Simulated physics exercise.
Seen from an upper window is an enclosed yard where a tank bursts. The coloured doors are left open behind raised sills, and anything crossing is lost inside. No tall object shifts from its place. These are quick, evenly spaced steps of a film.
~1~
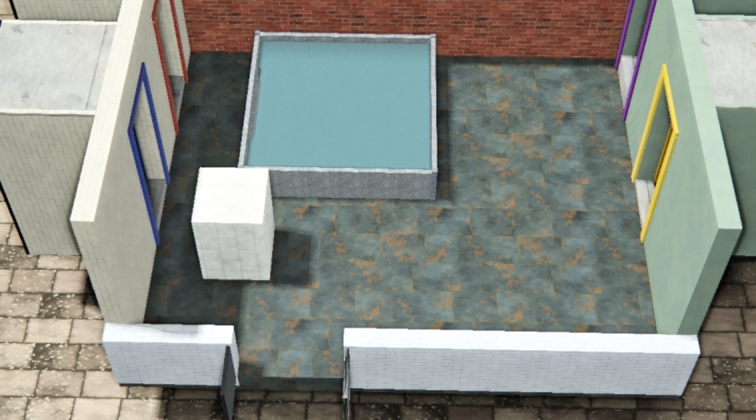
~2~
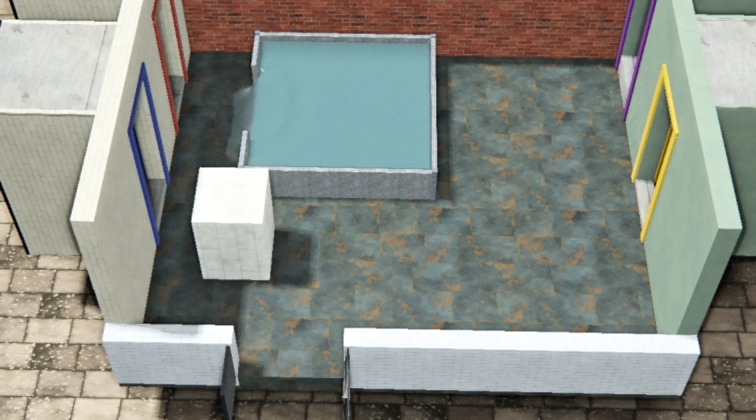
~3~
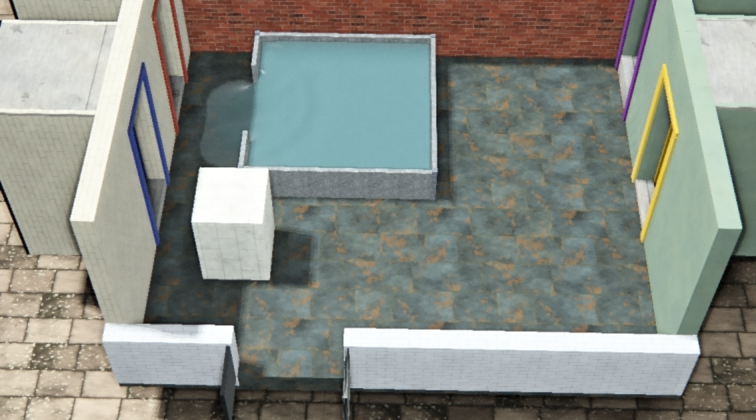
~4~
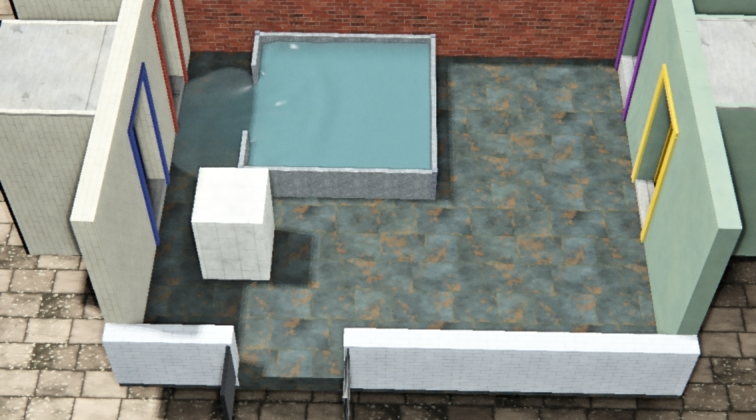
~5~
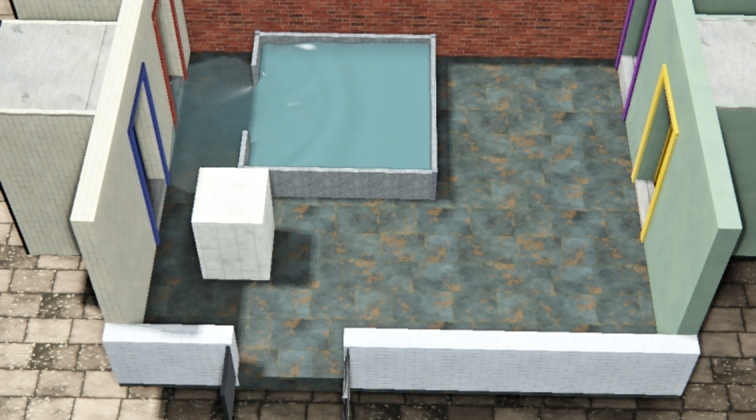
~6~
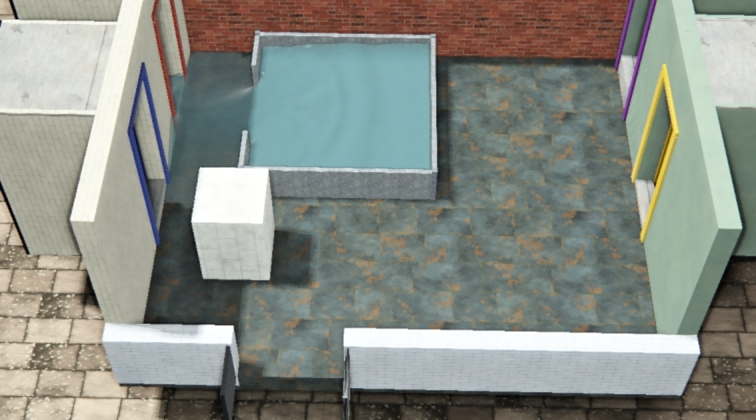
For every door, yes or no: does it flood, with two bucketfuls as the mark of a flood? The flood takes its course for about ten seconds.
Red door: Yes, purple door: No, blue door: No, yellow door: No.
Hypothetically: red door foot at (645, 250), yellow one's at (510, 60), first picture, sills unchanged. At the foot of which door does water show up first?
The first to get wet is the blue one.
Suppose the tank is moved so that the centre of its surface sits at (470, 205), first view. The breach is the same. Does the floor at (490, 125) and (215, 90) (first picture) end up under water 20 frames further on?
In that order: Clear, covered.
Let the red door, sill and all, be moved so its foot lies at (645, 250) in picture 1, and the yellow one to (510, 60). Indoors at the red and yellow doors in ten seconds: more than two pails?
Taking them in turn, the red misses the threshold and the yellow misses the threshold.
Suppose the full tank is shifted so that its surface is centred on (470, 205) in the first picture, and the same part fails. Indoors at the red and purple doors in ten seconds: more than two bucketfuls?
Both doors in order - red door misses it, purple door misses it.
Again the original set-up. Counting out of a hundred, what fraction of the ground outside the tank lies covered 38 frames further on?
I'd estimate some 75 per cent.
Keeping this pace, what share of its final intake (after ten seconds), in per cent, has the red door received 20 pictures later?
Estimate: Roughly 80 %.
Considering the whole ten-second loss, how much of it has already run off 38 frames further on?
It would be around 80 %.
A moment on, water covers 15 % of the floor; the red door over two buckets in, the purple door not reached, the blue door wet at the sill, nothing in, the yellow door not reached.
Next, water covers 20 % of the floor; the red door far over two buckets in, the purple door not reached, the blue door wet at the sill, nothing in, the yellow door not reached.
Then, water covers 35 % of the floor; the red door far over two buckets in, the purple door not reached, the blue door wet at the sill, nothing in, the yellow door not reached.
Later, water covers 75 % of the floor; the red door far over two buckets in, the purple door wet at the sill, nothing in, the blue door wet at the sill, nothing in, the yellow door wet at the sill, nothing in.
In the end, water covers 90 % of the floor; the red door far over two buckets in, the purple door wet at the sill, nothing in, the blue door wet at the sill, nothing in, the yellow door under two buckets in.
